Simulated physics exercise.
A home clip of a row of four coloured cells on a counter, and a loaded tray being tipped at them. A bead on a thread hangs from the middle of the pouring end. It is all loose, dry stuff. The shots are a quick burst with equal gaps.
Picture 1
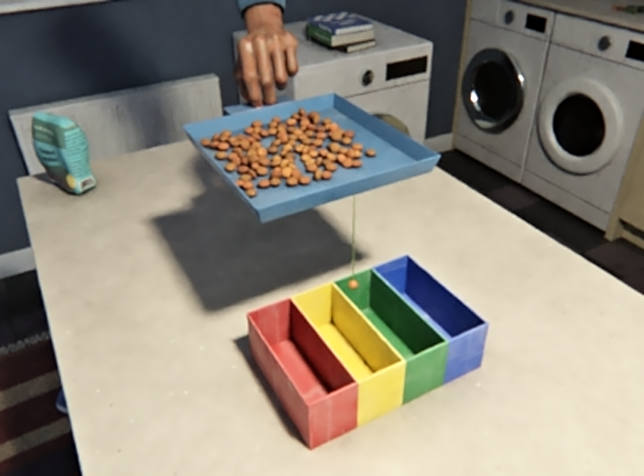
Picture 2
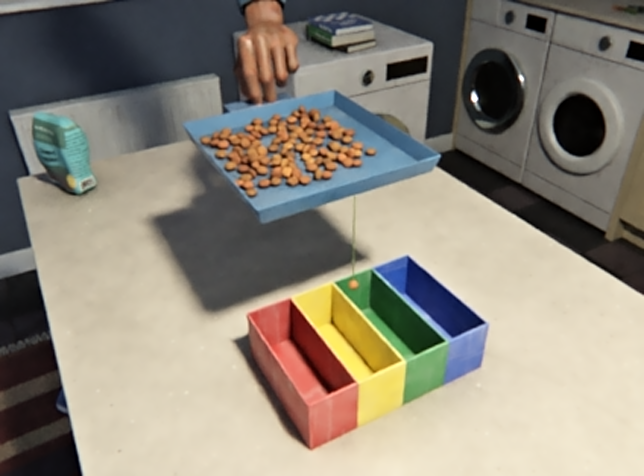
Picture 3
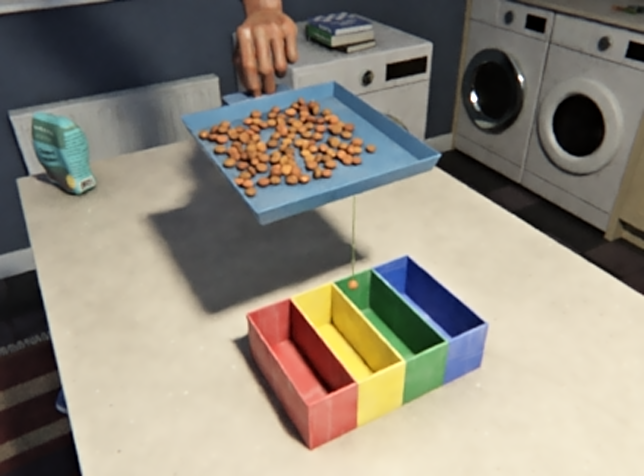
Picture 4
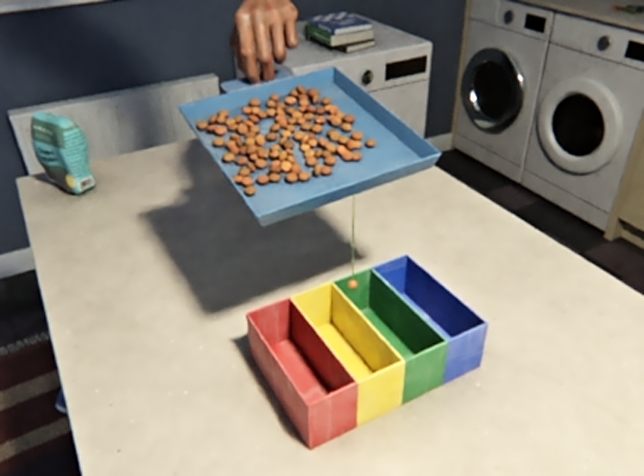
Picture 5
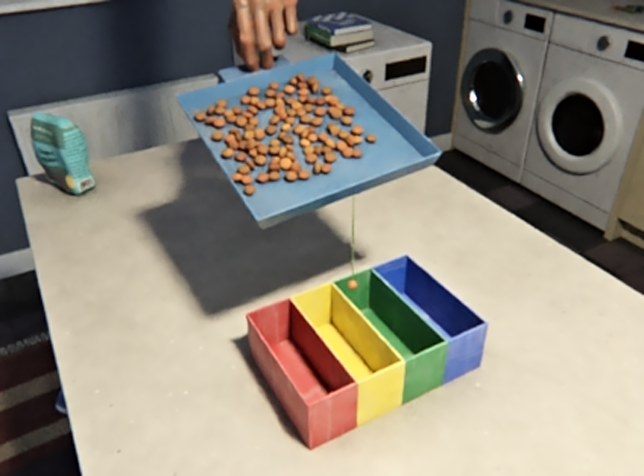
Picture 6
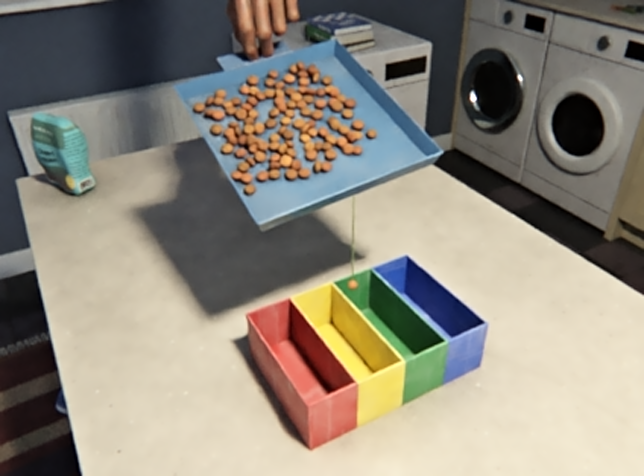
In a laundry room, a hand raises the back of a blue tray of brown pieces.
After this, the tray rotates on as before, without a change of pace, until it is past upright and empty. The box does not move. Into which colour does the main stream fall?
The red cell gets the most.
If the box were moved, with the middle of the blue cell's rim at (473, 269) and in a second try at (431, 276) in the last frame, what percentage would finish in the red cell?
Near 20 % and 40 %.
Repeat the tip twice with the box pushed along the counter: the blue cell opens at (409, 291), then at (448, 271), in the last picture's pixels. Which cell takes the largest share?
At the first place that red cell, at the second that red cell.
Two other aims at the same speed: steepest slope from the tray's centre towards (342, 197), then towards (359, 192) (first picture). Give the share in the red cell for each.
Roughly 30 per cent, and 10 per cent.
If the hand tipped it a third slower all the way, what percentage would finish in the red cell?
Near 50 %.
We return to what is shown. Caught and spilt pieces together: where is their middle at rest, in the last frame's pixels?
Around (314, 388).
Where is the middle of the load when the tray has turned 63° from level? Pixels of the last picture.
At about (298, 196).
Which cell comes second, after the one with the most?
Second comes the cell in yellow.
Soon, tray tipped steeply; nearly all on the tray; a stray few falling or outside the box.
A while on, tray tipped past a quarter turn; about a quarter on the tray; about a third in the red cell; a small part in the yellow cell; a stray few in the green cell; a small part falling or outside the box.
Towards the end, tray tipped past a quarter turn; about half in the red cell; about a quarter in the yellow cell; a small part in the green cell; a small part falling or outside the box.
Finally, tray tipped past a quarter turn; about half in the red cell; about a quarter in the yellow cell; a small part in the green cell; none in the blue cell; a small part outside the box.
